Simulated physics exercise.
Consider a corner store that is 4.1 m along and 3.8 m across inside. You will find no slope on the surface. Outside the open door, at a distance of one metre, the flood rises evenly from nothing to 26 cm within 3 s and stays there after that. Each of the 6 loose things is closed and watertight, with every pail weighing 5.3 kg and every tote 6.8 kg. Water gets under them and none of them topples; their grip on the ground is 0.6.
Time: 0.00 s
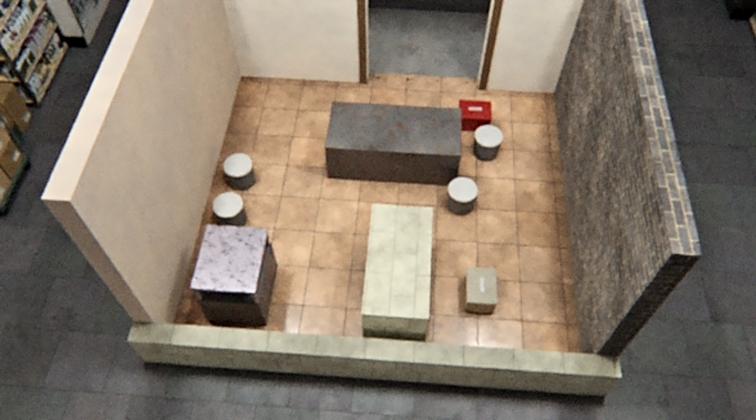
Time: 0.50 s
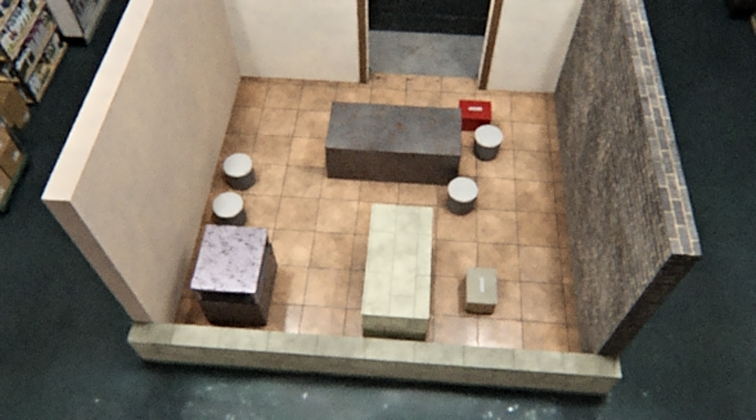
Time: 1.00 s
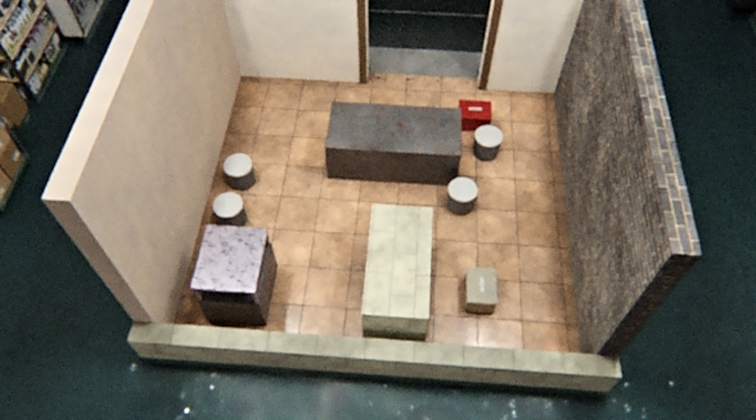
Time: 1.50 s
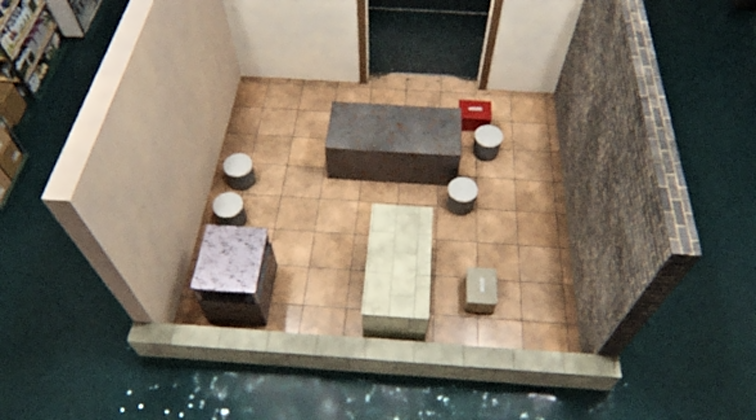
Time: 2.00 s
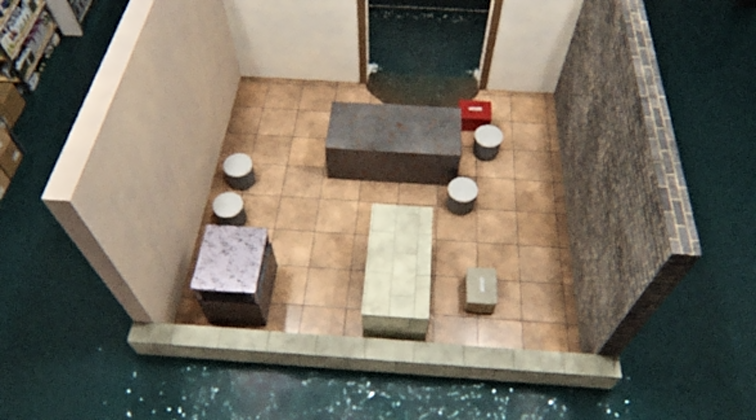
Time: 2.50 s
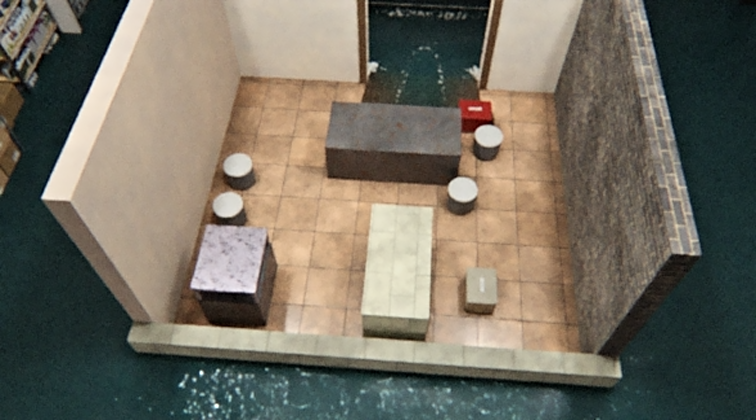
Small tiled shop room with blocks, stools and a red tote standing still as dark water spreads outside and enters the doorway.
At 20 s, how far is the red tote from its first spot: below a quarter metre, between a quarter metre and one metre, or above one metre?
Looks like it will shift a fair bit.
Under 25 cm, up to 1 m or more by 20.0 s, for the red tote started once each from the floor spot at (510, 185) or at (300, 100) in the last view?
In turn: It goes a long way; it goes a long way.
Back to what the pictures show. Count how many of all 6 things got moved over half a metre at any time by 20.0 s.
The total is 6.
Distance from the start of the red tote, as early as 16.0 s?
About 60 cm by then.
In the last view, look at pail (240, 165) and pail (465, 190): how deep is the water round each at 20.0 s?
Around 23 cm and 20 cm.
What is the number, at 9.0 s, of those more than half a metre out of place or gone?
My count gives 5.
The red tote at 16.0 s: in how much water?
Somewhere close to 24 cm.
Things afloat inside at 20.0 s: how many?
The count is 6.
After 4.0 s the red tote is near (544, 104), 0.9 m from its start, aground; 0 afloat.
After 9.0 s the red tote is near (521, 83), 0.7 m from its start, afloat; 6 afloat.
After 16.0 s the red tote is near (522, 83), 0.6 m from its start, afloat; 6 afloat.
After 20.0 s the red tote is near (497, 81), 0.4 m from its start, afloat; 6 afloat.
